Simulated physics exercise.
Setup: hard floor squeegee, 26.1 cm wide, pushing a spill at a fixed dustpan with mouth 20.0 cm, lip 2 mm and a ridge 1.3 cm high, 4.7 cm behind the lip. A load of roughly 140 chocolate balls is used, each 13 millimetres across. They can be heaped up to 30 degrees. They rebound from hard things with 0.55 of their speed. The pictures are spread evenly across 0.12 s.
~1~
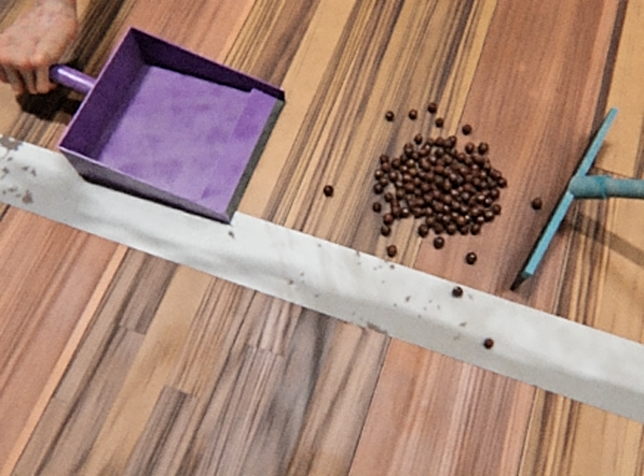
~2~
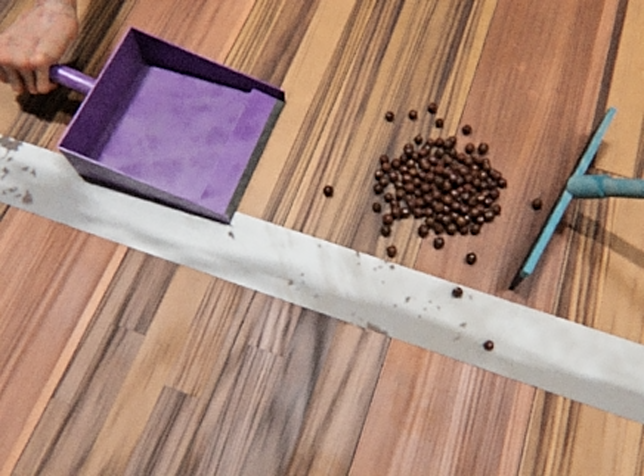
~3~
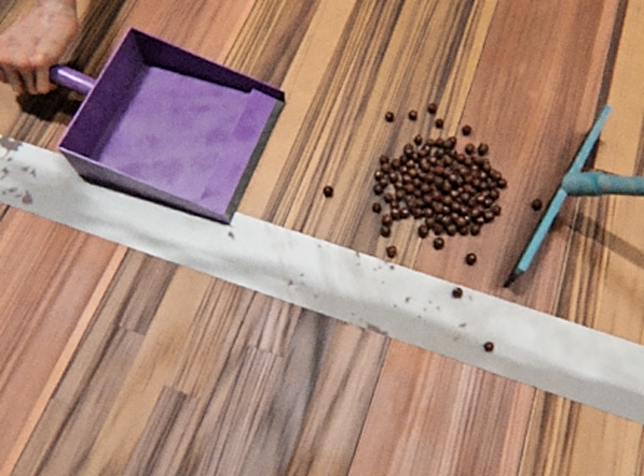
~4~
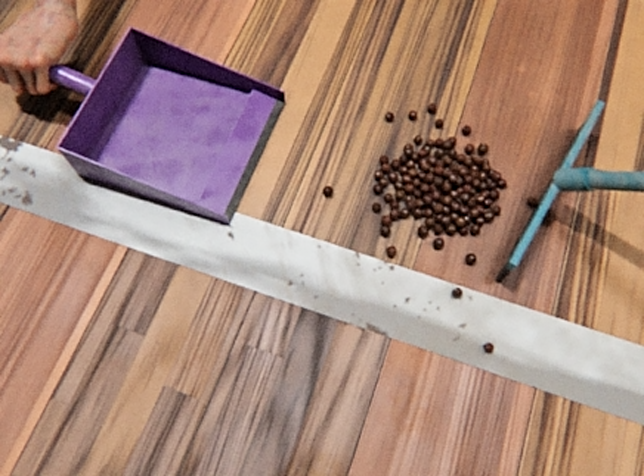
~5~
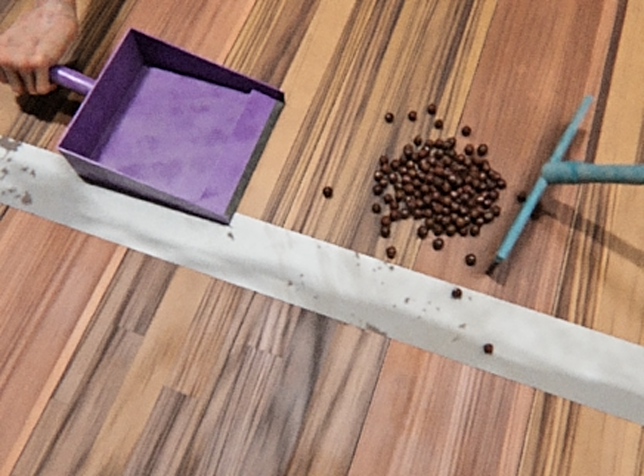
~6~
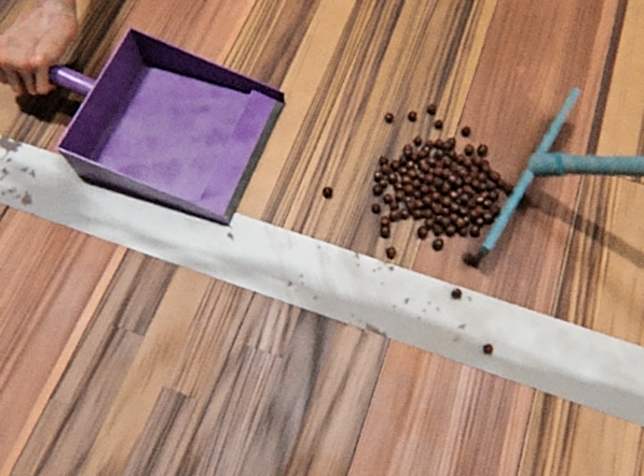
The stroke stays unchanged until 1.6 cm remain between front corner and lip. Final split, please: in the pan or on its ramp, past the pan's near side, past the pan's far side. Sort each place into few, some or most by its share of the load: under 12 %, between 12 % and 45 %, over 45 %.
Shares: Pan: Some; near side: Few; far side: Most.
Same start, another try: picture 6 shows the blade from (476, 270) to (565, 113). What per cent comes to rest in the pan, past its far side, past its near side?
Pan: 25, far side: 35, near side: 5.
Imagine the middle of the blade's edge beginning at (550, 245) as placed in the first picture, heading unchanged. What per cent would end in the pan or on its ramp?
Estimate: Near 20 %.
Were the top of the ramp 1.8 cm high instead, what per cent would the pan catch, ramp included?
15 %.
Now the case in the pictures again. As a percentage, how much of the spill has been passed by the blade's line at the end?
Roughly 20 per cent of it.
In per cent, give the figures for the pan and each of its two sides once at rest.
The pan ends at 15 per cent, the near side at 5 per cent and the far side at 55 per cent.
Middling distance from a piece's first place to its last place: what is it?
It works out to some 34 cm.
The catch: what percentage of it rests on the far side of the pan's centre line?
I'd say near 100 per cent.
Then, 0.20 s after the last picture, middle of the blade 19 cm from the lip; 0 % over the lip, far side 35 %, near side 0 %.
Then, 0.32 s after the last picture, middle of the blade 9 cm from the lip; 0 % over the lip, far side 50 %, near side 0 %.
Then, 0.57 s after the last picture, middle of the blade 5 cm from the lip; 20 % over the lip, far side 55 %, near side 5 %.
In the end, pan 15 %, near side 5 %, far side 55 %, in front of the lip or behind the blade 25 %.
